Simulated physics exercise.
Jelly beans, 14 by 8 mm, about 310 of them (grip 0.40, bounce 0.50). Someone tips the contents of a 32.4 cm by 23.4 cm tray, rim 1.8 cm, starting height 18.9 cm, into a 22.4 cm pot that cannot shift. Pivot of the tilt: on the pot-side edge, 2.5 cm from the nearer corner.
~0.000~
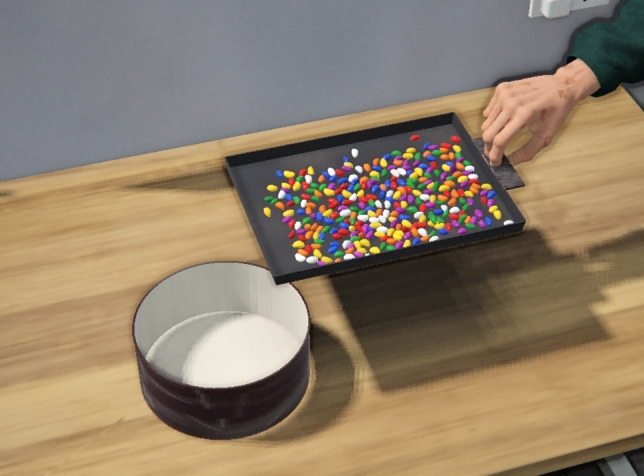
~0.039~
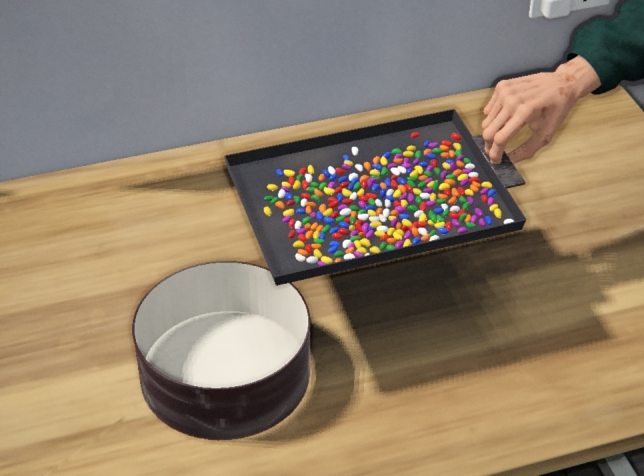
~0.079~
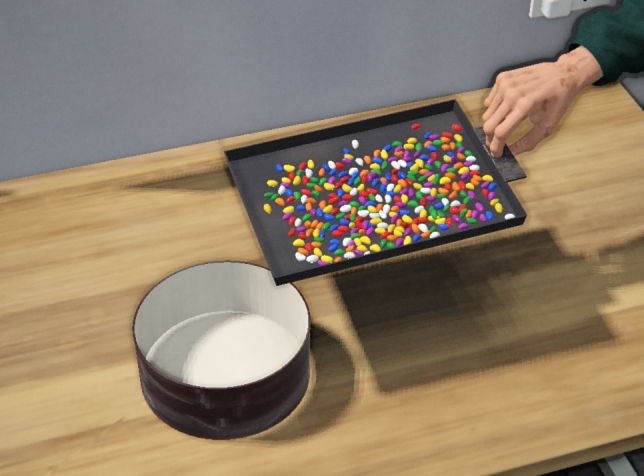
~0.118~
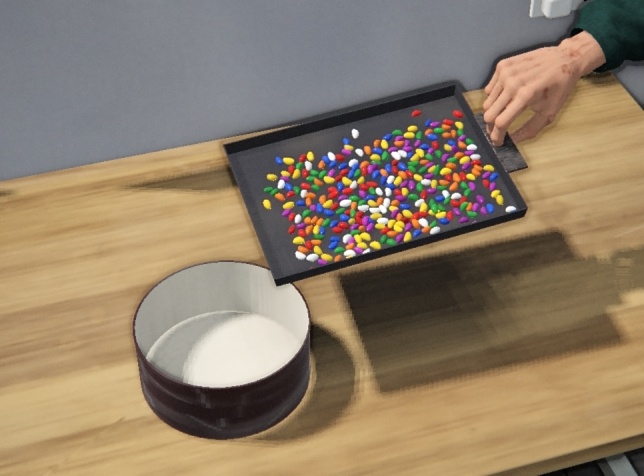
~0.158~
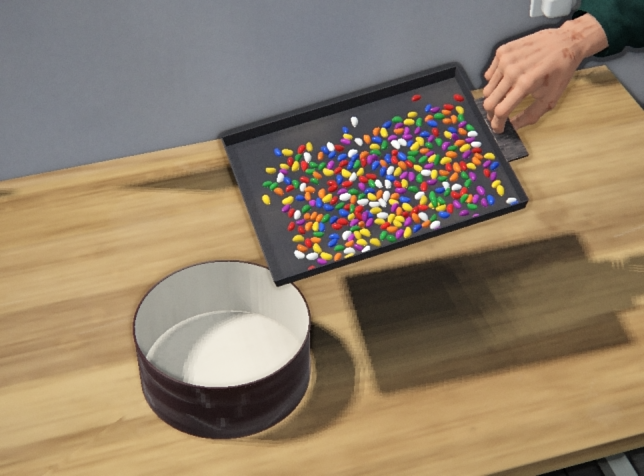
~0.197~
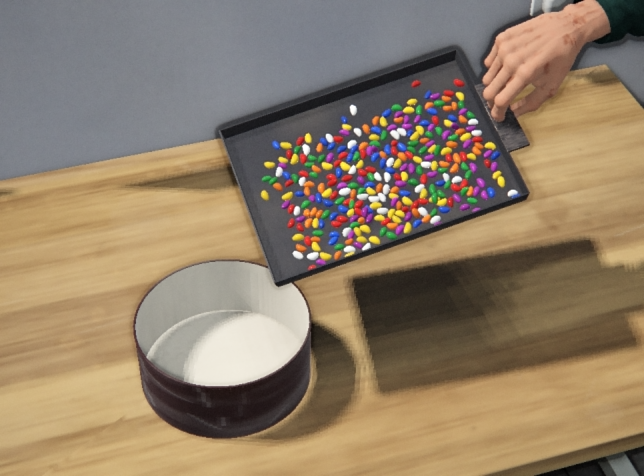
On a wooden table, a hand at the right gripped a dark tray of colorful jelly beans beside a round pot and raised its right side, slanting it leftward while the beans barely shifted.
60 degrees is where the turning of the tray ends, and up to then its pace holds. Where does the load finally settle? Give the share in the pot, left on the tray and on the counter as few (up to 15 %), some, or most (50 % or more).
Pot: Some; tray: Some; counter: Some.
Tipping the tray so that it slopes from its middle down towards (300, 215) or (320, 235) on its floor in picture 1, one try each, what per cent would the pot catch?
I'd put it at about 55 per cent for the first tilt and about 75 per cent for the second.
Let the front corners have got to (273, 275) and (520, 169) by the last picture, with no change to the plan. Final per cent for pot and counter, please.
The pot gets 60 and the counter 5.
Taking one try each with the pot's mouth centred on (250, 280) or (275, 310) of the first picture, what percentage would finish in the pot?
0 % and 45 %.
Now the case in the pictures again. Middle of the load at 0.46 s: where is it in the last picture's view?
Near pixel (358, 193).
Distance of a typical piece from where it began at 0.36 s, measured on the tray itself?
It has moved some 2 cm from its start.
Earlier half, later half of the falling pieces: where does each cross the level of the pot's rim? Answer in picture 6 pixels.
Roughly (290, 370) to begin with, later roughly (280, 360).
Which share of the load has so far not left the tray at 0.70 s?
Of the load, some 60 percent.
After 0.36 s, tilt 42 degrees; the tray holds 100 %, the pot 0 %.
After 0.46 s, tilt 55 degrees; the tray holds 100 %, the pot 0 %.
After 0.70 s, tilt 60 degrees; the tray holds 60 %, the pot 5 %.
At rest (2.3 s), pot 35 %, tray 30 %, counter 35 %.
